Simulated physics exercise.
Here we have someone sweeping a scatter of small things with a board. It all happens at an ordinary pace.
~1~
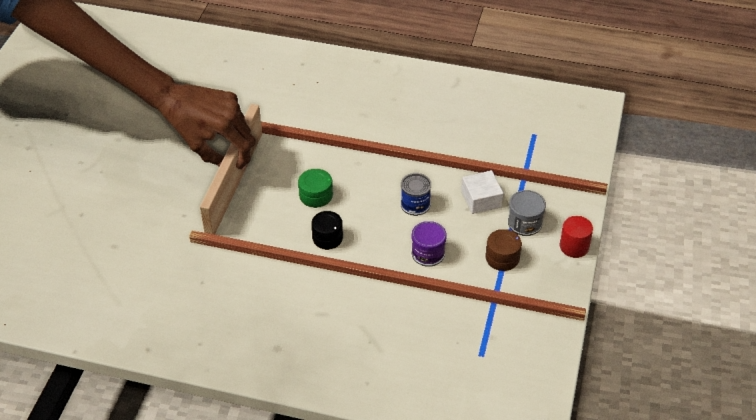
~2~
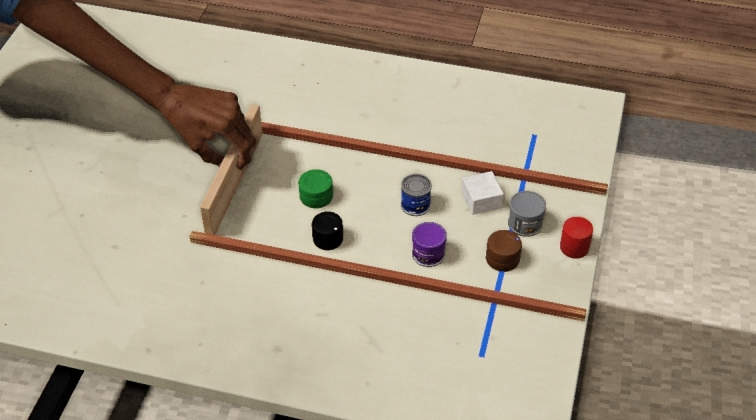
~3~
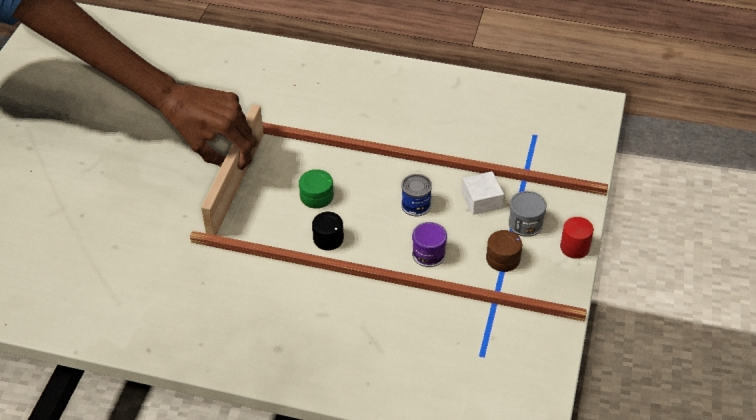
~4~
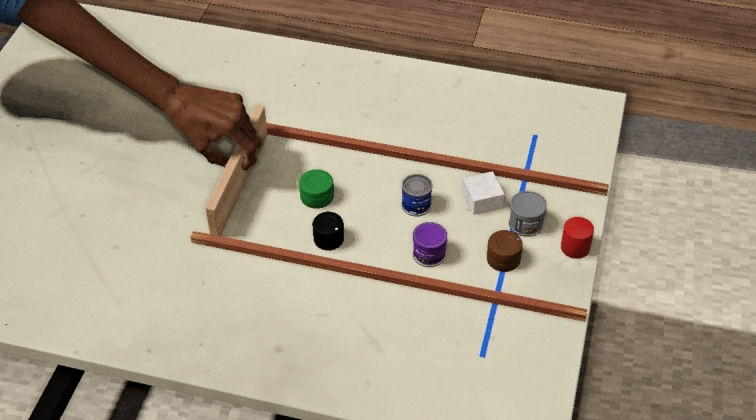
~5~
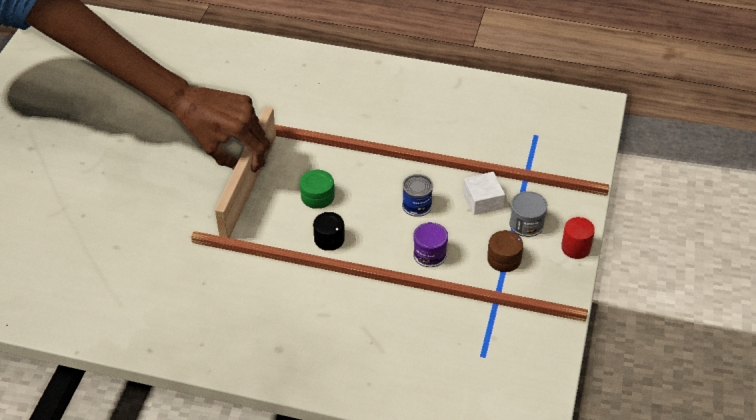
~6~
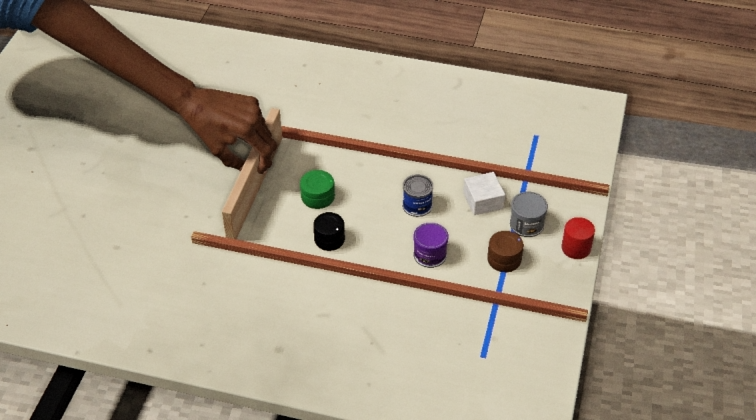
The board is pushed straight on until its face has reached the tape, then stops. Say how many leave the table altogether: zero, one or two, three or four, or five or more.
Here the number that fall off is zero.
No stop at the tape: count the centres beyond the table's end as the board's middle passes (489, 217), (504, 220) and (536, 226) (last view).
In that order 0, 0 and 1.
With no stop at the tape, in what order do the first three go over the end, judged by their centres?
The order is the red lid, the brown lid, the grey pot.
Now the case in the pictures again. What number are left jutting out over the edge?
It comes to 1.
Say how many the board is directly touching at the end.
The number is 4.
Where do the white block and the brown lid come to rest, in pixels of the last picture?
The white block at (539, 189), the brown lid at (578, 251).
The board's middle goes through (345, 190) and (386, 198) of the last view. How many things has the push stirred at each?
By then 2, and 3.
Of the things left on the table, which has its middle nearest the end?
The red lid ends nearest.
Soon after, none off yet; red lid at rest near (578, 238); grey pot at rest near (528, 214); brown lid at rest near (505, 251).
Then, none off yet; red lid at rest near (578, 238); grey pot moving near (535, 216); brown lid moved about its own width near (535, 252).
At rest, the number that fall off is zero.
